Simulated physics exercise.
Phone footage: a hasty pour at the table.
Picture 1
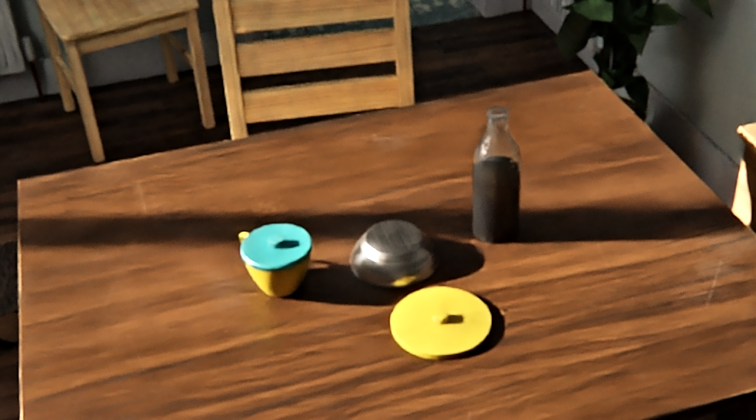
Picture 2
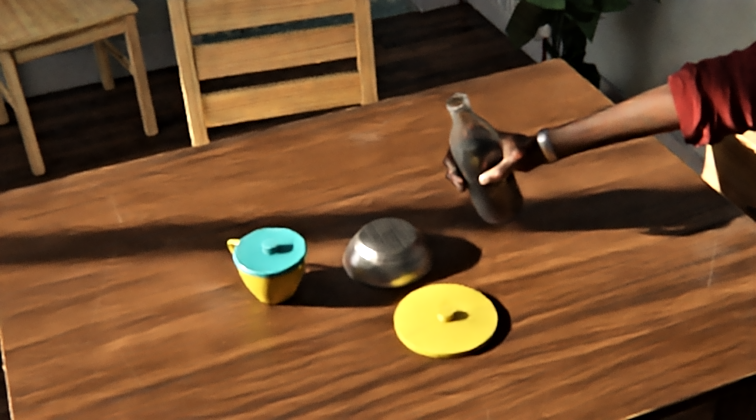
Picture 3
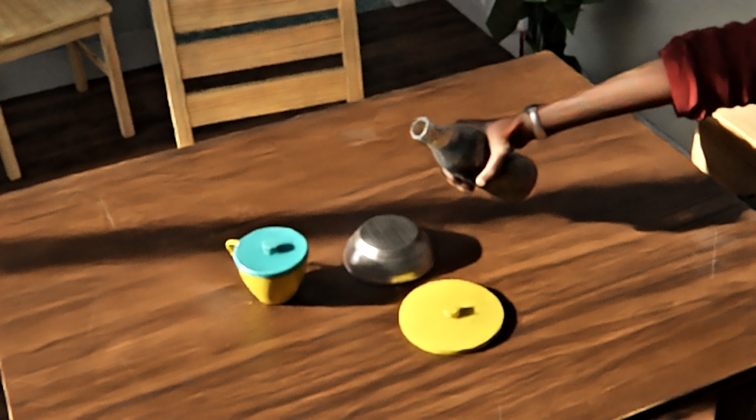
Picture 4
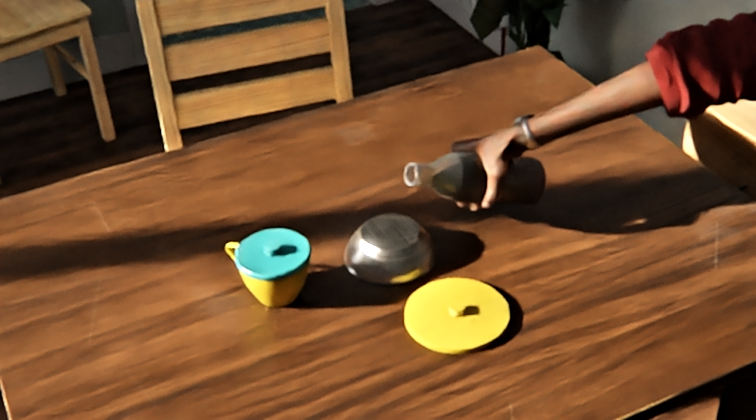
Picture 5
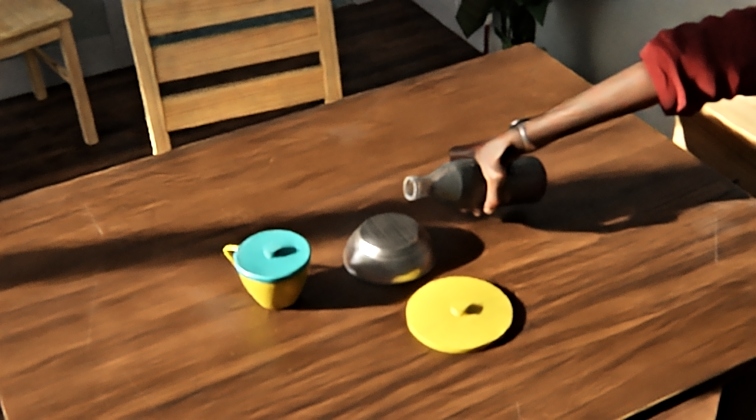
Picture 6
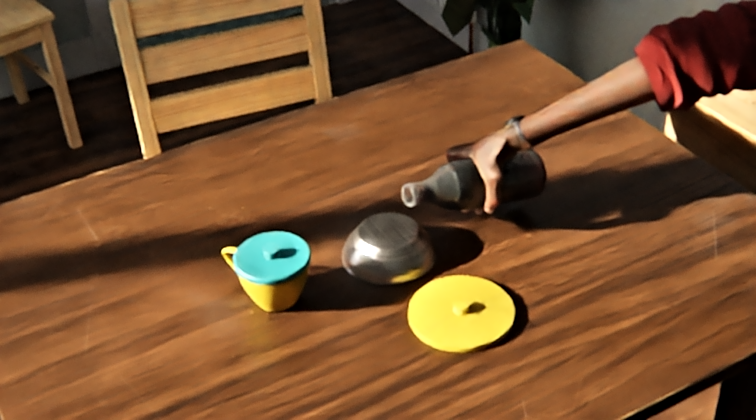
A hand lifts a dark bottle and tilts it leftward near an upside-down metal bowl.
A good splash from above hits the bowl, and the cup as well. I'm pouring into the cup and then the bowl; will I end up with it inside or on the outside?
At the end, I'd say the cup gets wet only outside. I'd say the bowl gets wet only outside.
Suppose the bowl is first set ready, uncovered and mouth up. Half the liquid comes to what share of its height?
I reckon it stands at 60 percent of the height.
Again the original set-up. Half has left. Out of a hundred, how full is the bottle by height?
About 25 per cent.
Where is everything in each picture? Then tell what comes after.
In the first frame, nothing is moving yet; bottle (497, 171) about half full; bowl (394, 251) upside down; cup (280, 270) with its lid on.
In the second frame, the bottle is picked up; bottle (480, 154) tipped 20° with all of its load; bowl (388, 249) upside down.
The third frame shows tilting; bottle (470, 155) tipped 50° with all of its load; cup (274, 276) with its lid on.
The fourth frame shows no stream yet; bottle (471, 178) tipped 70° with all of its load; bowl (391, 246) upside down.
The fifth frame shows still nothing leaves it; bottle (471, 184) tipped 75° with all of its load; cup (276, 280) with its lid on.
The sixth frame shows on the point of pouring; bottle (470, 184) tipped 80° with all of its load; bowl (389, 245) upside down; cup (275, 282) with its lid on.
Next, it runs off the upturned base of the bowl.
After that, it hits the lid of the cup and runs off.
Finally, the bowl is empty, in a puddle; the cup is empty, in a puddle.
